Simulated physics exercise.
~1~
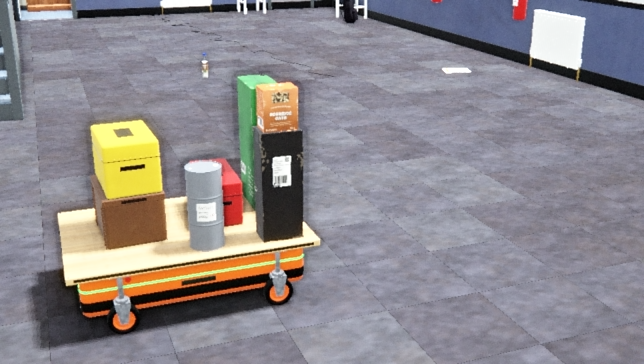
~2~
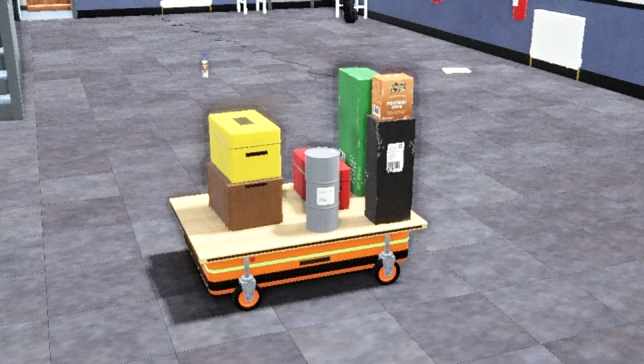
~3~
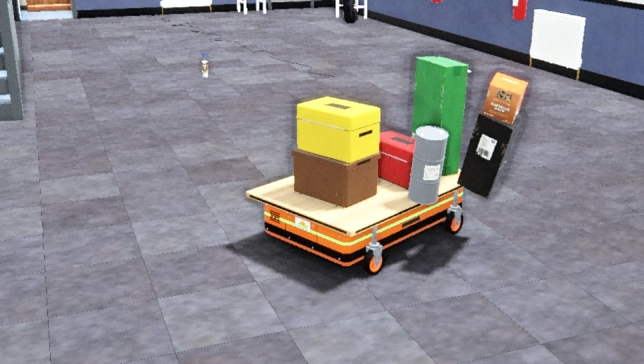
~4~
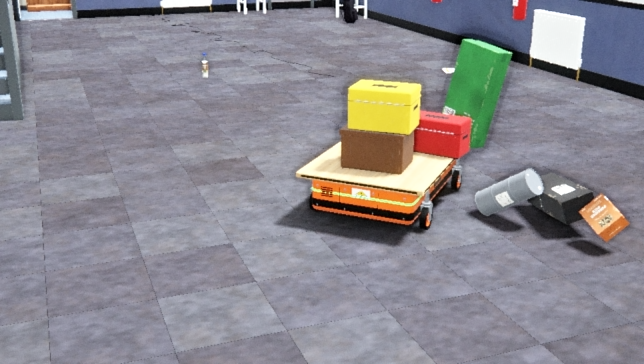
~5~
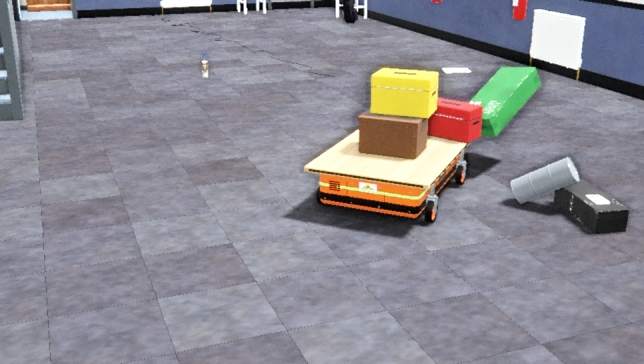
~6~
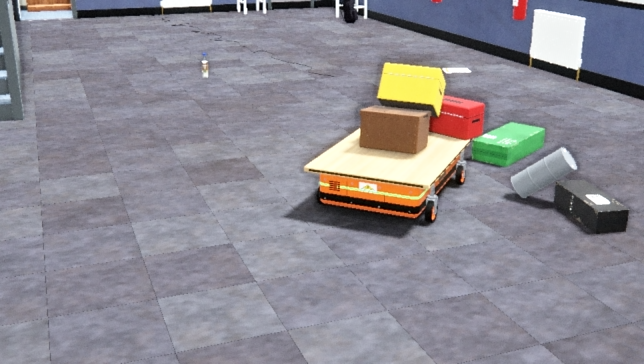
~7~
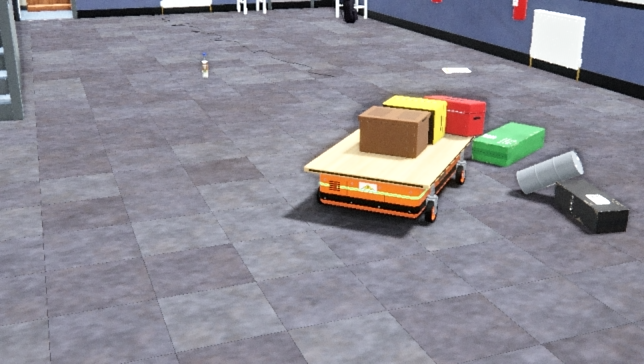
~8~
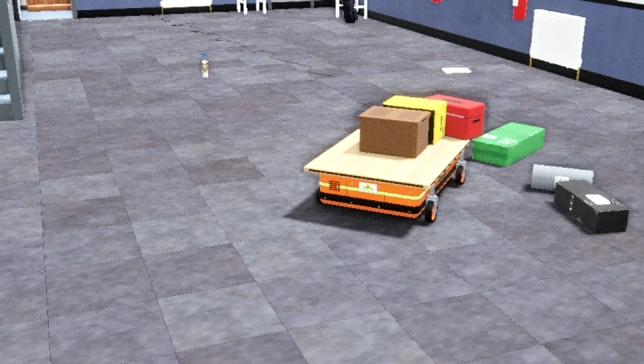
A flat orange cart with a pale deck rolls across a grey tiled floor, seen from above by a still camera, carrying a yellow toolbox on a brown tote, a grey canister, a red toolbox, a tall green box, and an orange box on a black one. It moves right and curves away from the viewer. The black and orange boxes and the canister tip off the right side, followed by the green box. The cart stops, and the yellow toolbox topples behind the tote onto the deck. The canister settles flat beside the black box, while the tote and red toolbox stay aboard.
